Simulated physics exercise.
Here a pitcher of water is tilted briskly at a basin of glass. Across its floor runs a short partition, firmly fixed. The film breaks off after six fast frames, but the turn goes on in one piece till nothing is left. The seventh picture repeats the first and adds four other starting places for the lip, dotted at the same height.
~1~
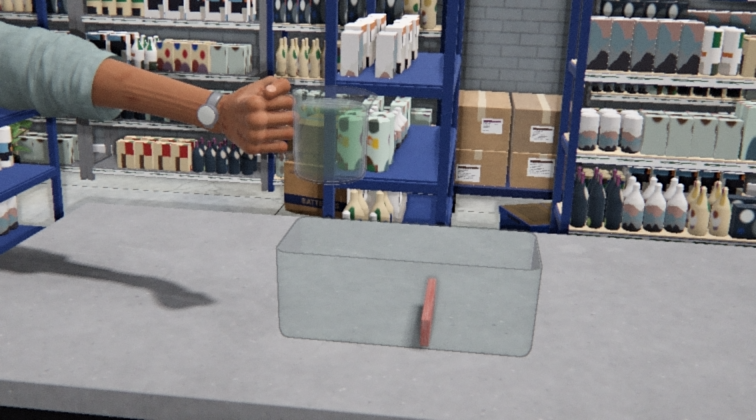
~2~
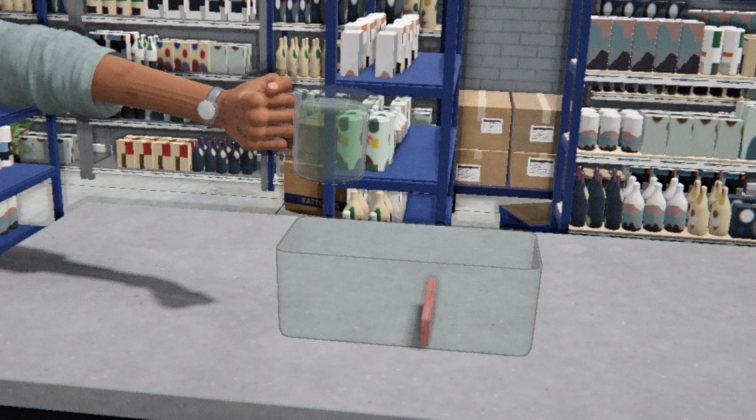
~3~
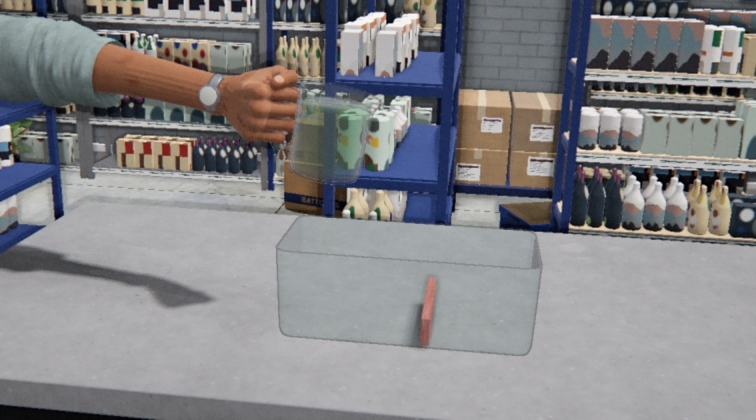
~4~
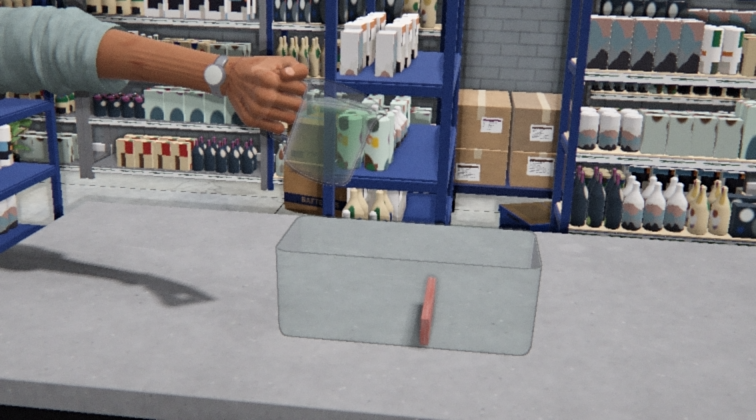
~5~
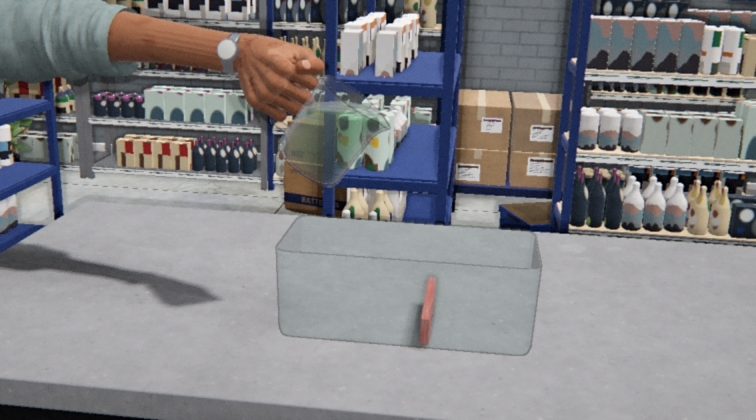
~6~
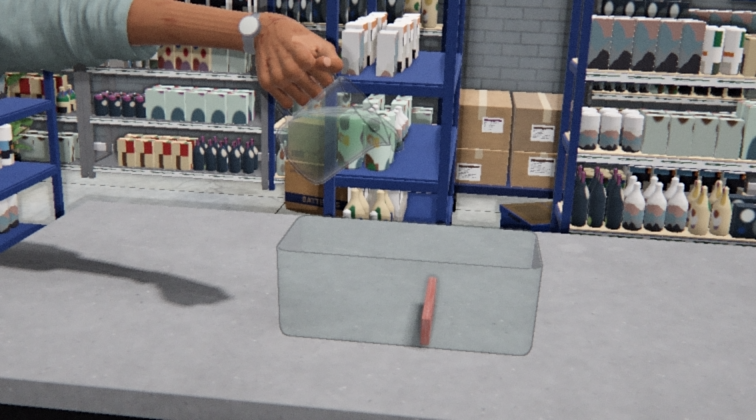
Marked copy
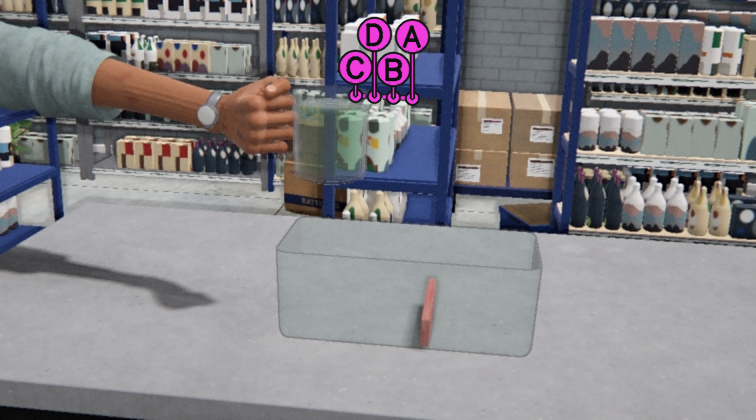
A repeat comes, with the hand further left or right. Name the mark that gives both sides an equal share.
B works best here.
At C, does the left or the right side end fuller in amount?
More ends on the left.
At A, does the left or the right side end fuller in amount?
The right one.
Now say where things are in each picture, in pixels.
Upright, lip at (376, 96); basin from (279, 334) to (531, 355); top of the wall at (429, 298); nothing has left yet, in the first frame.
Tipped about 2°, lip at (377, 98); nothing has left yet, in the second frame.
Tipped about 9°, lip at (381, 103); nothing has left yet, in the third frame.
Tipped about 20°, lip at (386, 113); nothing has left yet, in the fourth frame.
Tipped about 34°, lip at (389, 128); water is over the lip, down to (389, 128), in the fifth frame.
Tipped about 50°, lip at (389, 144); water is over the lip, down to (395, 149), in the sixth frame.
On the marked copy, A at (412, 98); B at (393, 97); C at (355, 95); D at (374, 96).
With A, about 19 % ends left of the wall and 79 % right of it.
With B, about 50 % ends left of the wall and 48 % right of it.
With C, about 85 % ends left of the wall and 8 % right of it; 7 % is lost outside.
With D, about 75 % ends left of the wall and 21 % right of it; 4 % is lost outside.
